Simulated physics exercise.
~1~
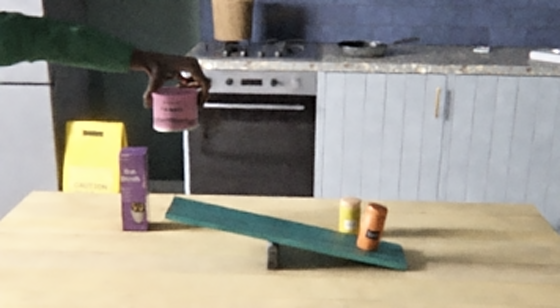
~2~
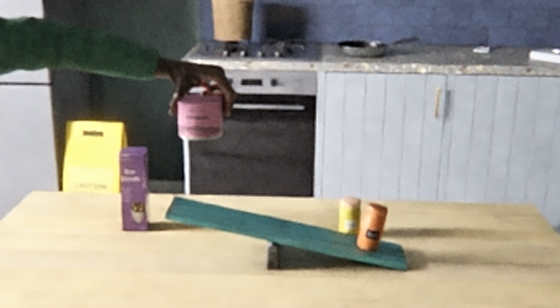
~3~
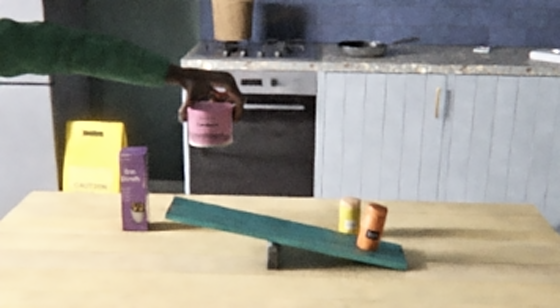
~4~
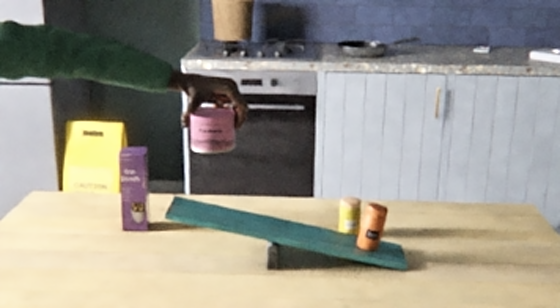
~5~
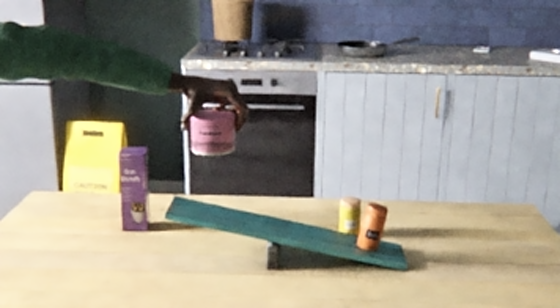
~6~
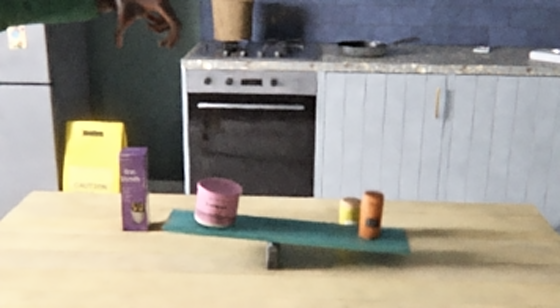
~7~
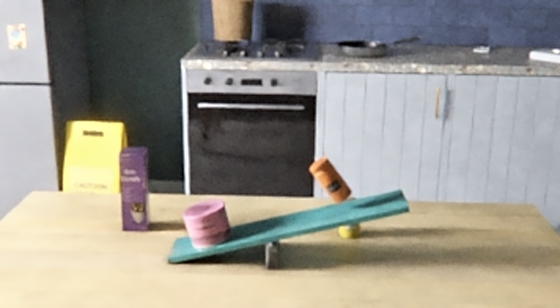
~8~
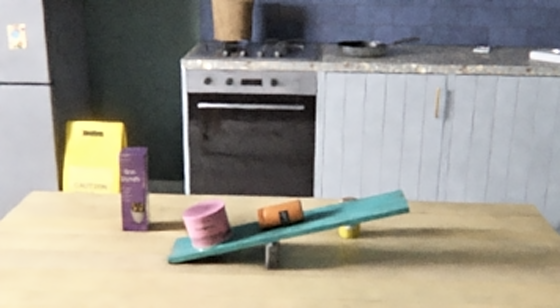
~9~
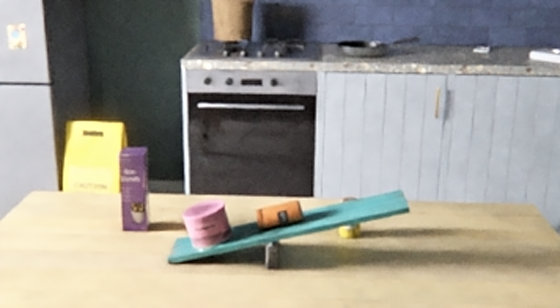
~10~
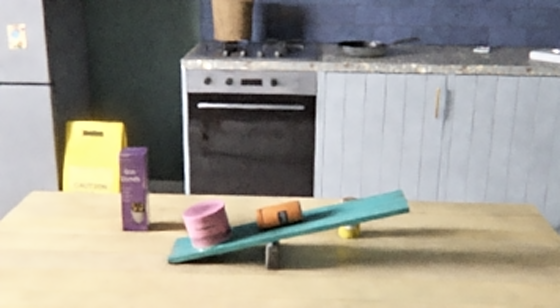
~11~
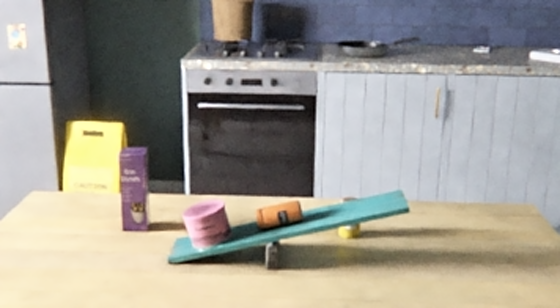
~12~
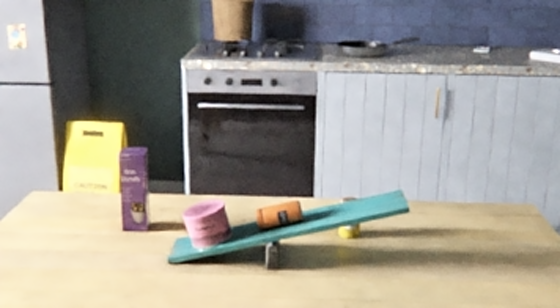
In a kitchen, a turquoise plank rests across a small block on a wooden table, its right end down with an orange shaker on it, while a yellow shaker and a purple carton stand nearby. A hand reaching in from the left carries a pink tub rightward and lowers it a little above the plank's raised left end. The hand lets go and draws back as the tub lands and the plank begins to swing. The left end drops, and the orange shaker is thrown up and leftward, tilting. It comes down on its side on the sloping plank and stays there near the tub, with the right end raised.
